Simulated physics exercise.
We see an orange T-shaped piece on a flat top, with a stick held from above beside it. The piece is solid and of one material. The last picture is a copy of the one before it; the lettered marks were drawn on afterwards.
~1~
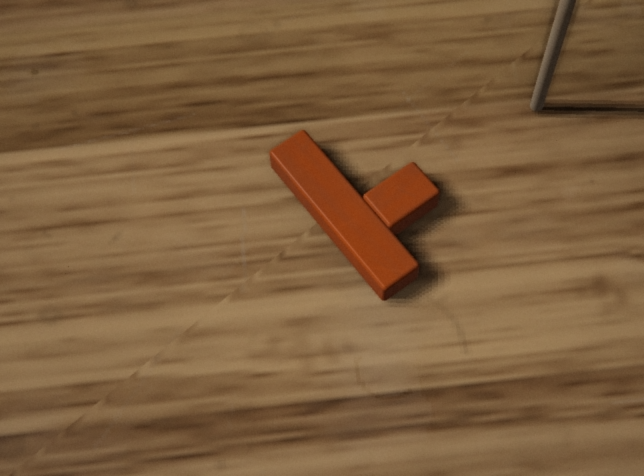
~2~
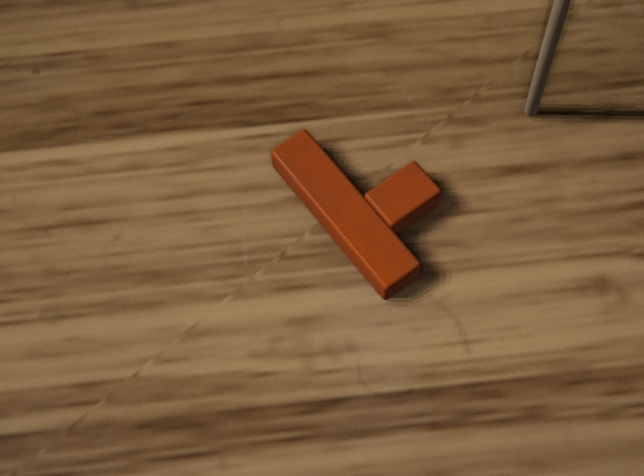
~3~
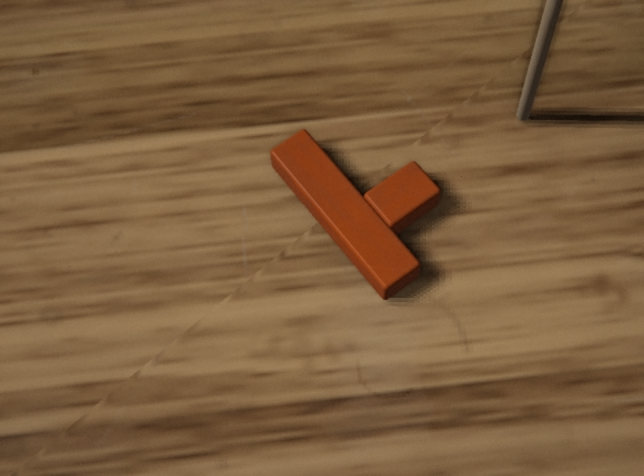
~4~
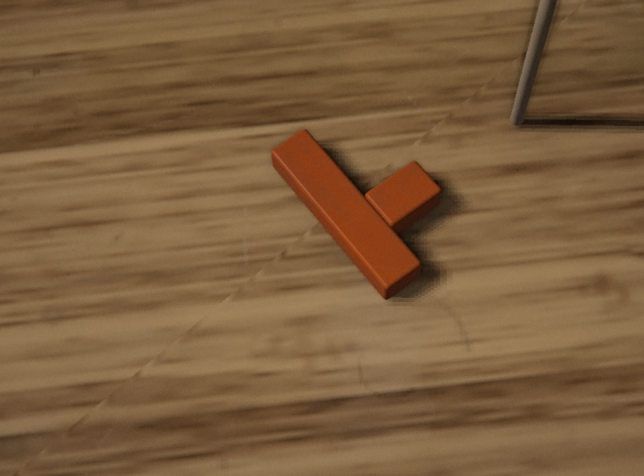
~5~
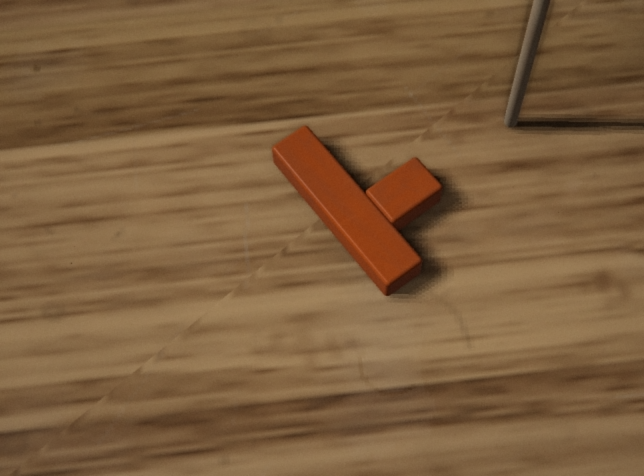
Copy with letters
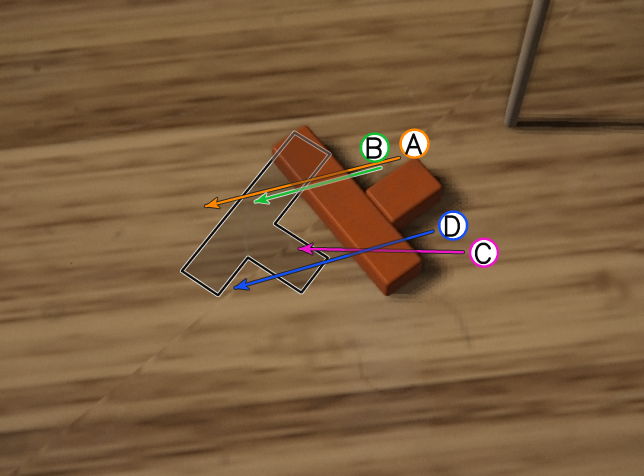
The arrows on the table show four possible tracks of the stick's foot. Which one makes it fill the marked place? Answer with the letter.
D is the one.
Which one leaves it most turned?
Stroke D.
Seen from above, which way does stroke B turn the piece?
On that stroke, anticlockwise.
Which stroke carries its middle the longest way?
Stroke D.
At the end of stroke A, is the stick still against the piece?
No.
On the marked copy, A from (399, 158) to (206, 206); B from (381, 168) to (255, 202); C from (463, 252) to (300, 249); D from (433, 231) to (235, 288).
Taking D. A third of the way, foot of the stick (362, 252), piece (316, 201).
Two thirds of the way, foot of the stick (290, 273), piece (277, 200).
When it is over, foot of the stick (235, 289), piece (258, 197); it fills the outline.
As for the rest, A leaves the piece out of the outline, at (318, 232); B leaves the piece out of the outline, at (317, 232); C leaves the piece out of the outline, at (278, 183).
